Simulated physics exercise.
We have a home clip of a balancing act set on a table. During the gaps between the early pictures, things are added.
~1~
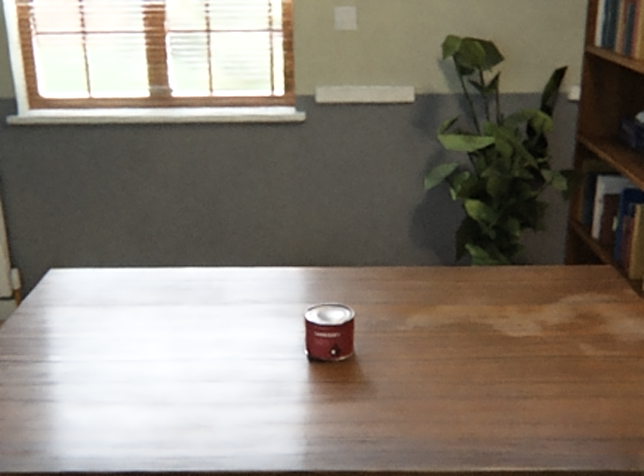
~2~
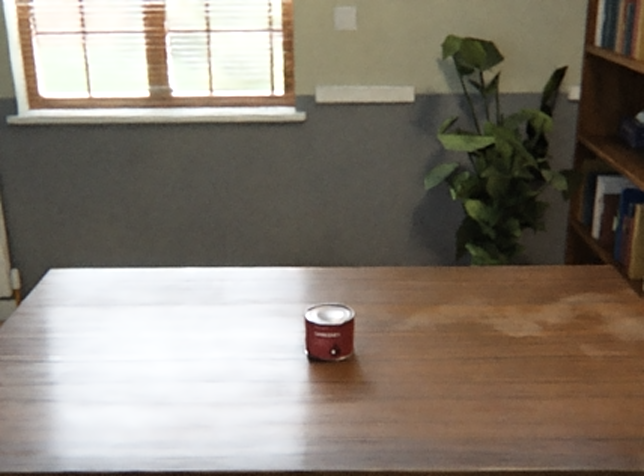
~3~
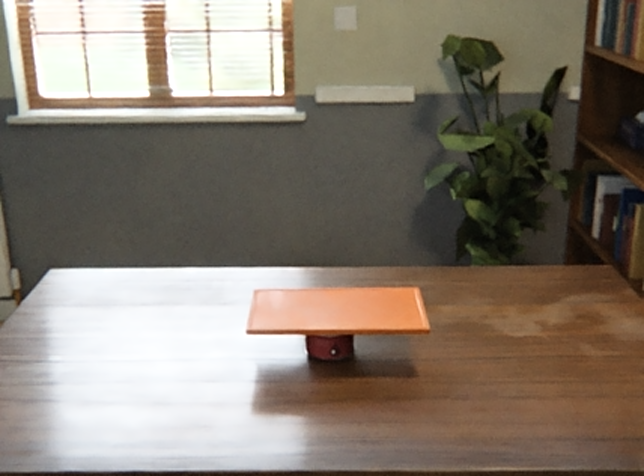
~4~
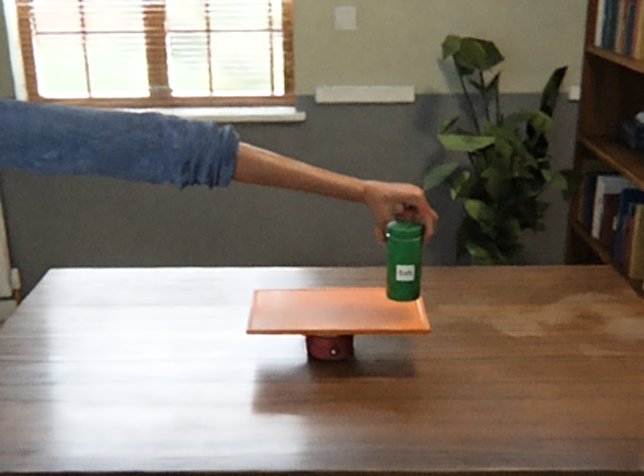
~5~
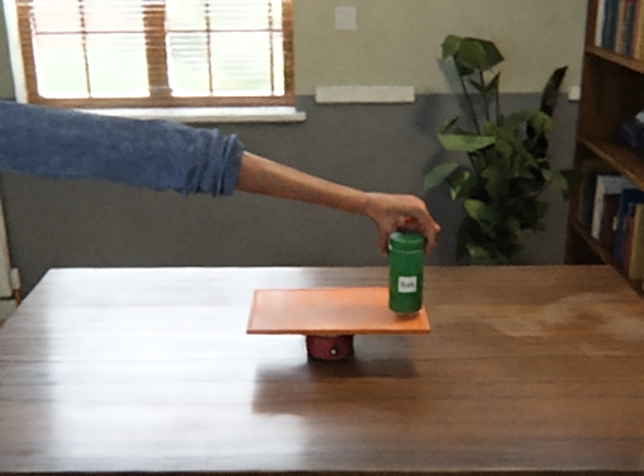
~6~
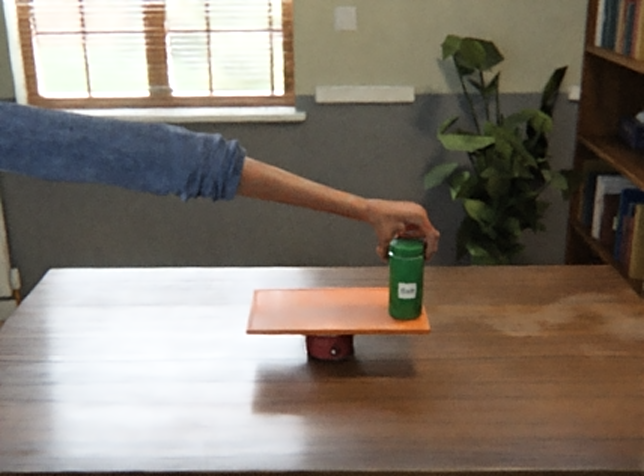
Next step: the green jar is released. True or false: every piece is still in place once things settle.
False.
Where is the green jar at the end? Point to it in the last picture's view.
Near (501, 346).
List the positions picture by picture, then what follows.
In the first picture, the last thing is not in view yet; red tub (330, 332).
In the second picture, the last thing is not in view yet; red tub (330, 332).
In the third picture, the last thing is not in view yet.
The fourth picture shows still above its spot; green jar (404, 261).
The fifth picture shows still above its spot; green jar (406, 272).
The sixth picture shows set down, still held; green jar (406, 278).
Then, 0.40 s past the last view, green jar now fallen; orange lid rocked 35° from its first pose.
Then, 0.60 s past the last view, orange lid rocked 15° from its first pose.
Finally, fallen, green jar; moved from the start, orange lid; red tub still in place. Final places as the last picture's camera would see them, green jar near (501, 346). The stack loses its balance.
